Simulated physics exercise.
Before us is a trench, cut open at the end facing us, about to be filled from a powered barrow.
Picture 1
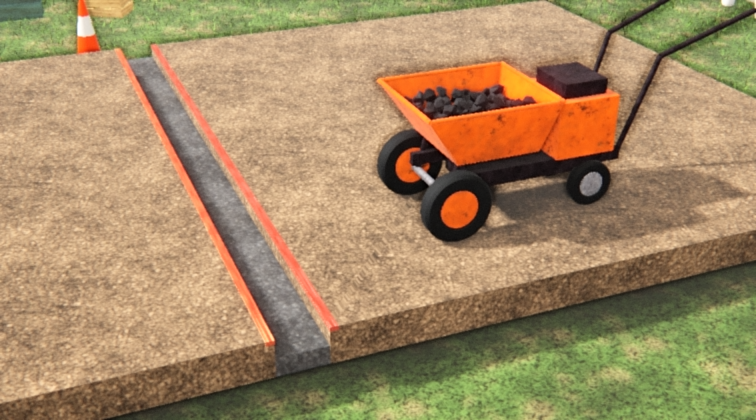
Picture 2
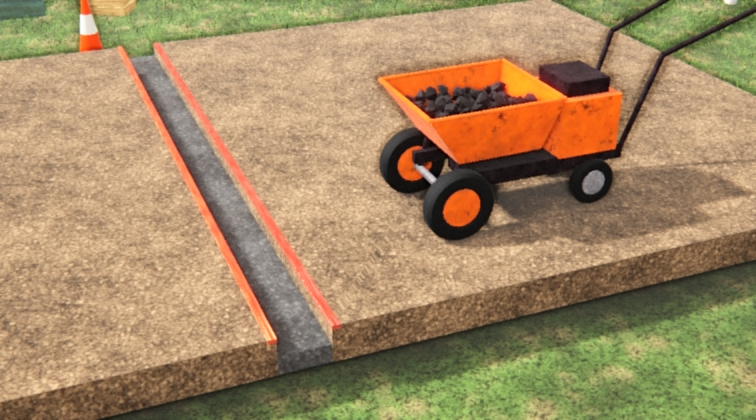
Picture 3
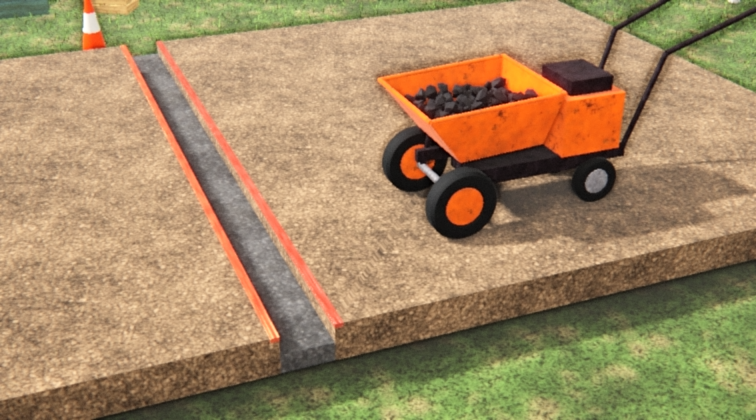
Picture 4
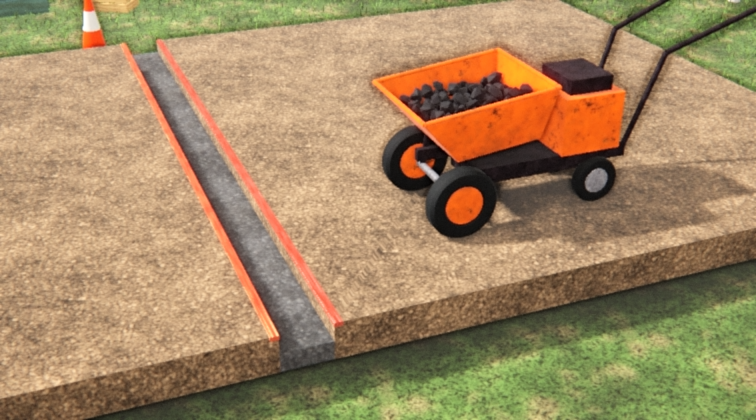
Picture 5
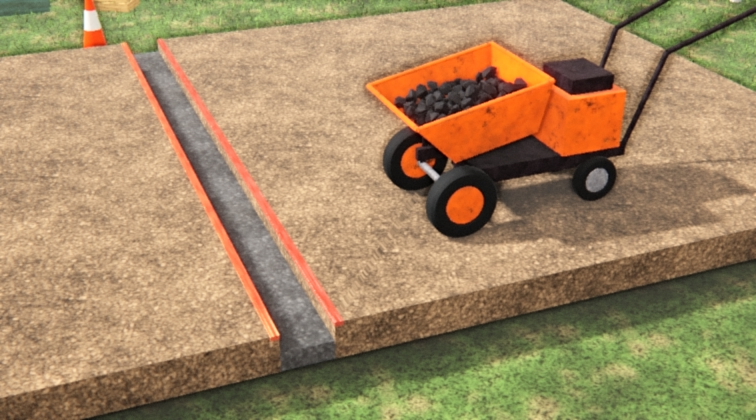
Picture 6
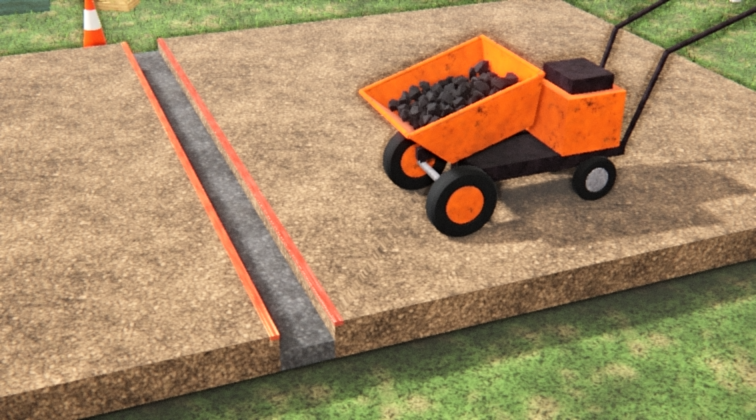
A raised slab of brown, gritty ground edged by green grass is seen from above at an angle, with an orange and white cone at the upper left. A narrow grey trench with orange-red edging runs down the left side, and an orange barrow with black tyres holds dark lumps at the right. The view shifts very slightly, then the barrow's skip tilts gradually forward to the left while its wheels stay put.
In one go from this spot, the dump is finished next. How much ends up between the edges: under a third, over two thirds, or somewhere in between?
Under a third.
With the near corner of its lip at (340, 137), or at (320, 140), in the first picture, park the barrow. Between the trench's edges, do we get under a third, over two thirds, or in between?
Try 1, one to two thirds; try 2, under a third.
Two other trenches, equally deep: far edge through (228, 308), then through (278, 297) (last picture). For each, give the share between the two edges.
About 20 %, then 20 %.
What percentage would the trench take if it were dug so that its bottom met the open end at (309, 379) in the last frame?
Something close to 20 per cent.
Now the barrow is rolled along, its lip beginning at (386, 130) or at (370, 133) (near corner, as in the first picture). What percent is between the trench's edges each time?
Close to 60 in a hundred, and close to 70 in a hundred.
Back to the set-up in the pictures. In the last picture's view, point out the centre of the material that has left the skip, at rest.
Centre at rest, last view: Approx. (303, 230).
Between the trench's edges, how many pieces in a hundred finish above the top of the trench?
It works out at about 0 percent.
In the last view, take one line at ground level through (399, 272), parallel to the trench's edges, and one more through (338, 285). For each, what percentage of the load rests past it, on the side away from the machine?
First roughly 70 percent, then 40 percent.
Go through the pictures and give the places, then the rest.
Lip of the skip (430, 123), level; top of the load (478, 108), lumps of coal; first edge of the trench (314, 294); far edge (252, 307), the trench under half as wide as the skip, and shallow for its width, in the first frame.
Lip of the skip (431, 122), level; top of the load (479, 106), in the second frame.
Lip of the skip (430, 123), tipped barely; top of the load (479, 103), in the third frame.
Lip of the skip (424, 125), tipped a little; top of the load (489, 101), in the fourth frame.
Lip of the skip (418, 130), tipped a little; top of the load (492, 94), in the fifth frame.
Lip of the skip (409, 137), tipped clearly; top of the load (485, 90); first edge of the trench (319, 289); far edge (257, 302), in the sixth frame.
Just after the last frame, skip tipped steeply; every one in the skip.
A moment on, skip tipped right over; the larger part in the skip; roughly a quarter short of the trench.
Further on, skip tipped right over; roughly a third in the skip; roughly half short of the trench; roughly a quarter in or heaped over the trench; just a few beyond it.
When it is over, skip tipped right over; roughly a quarter in the skip; roughly half short of the trench; roughly a quarter in or heaped over the trench; just a few beyond it.
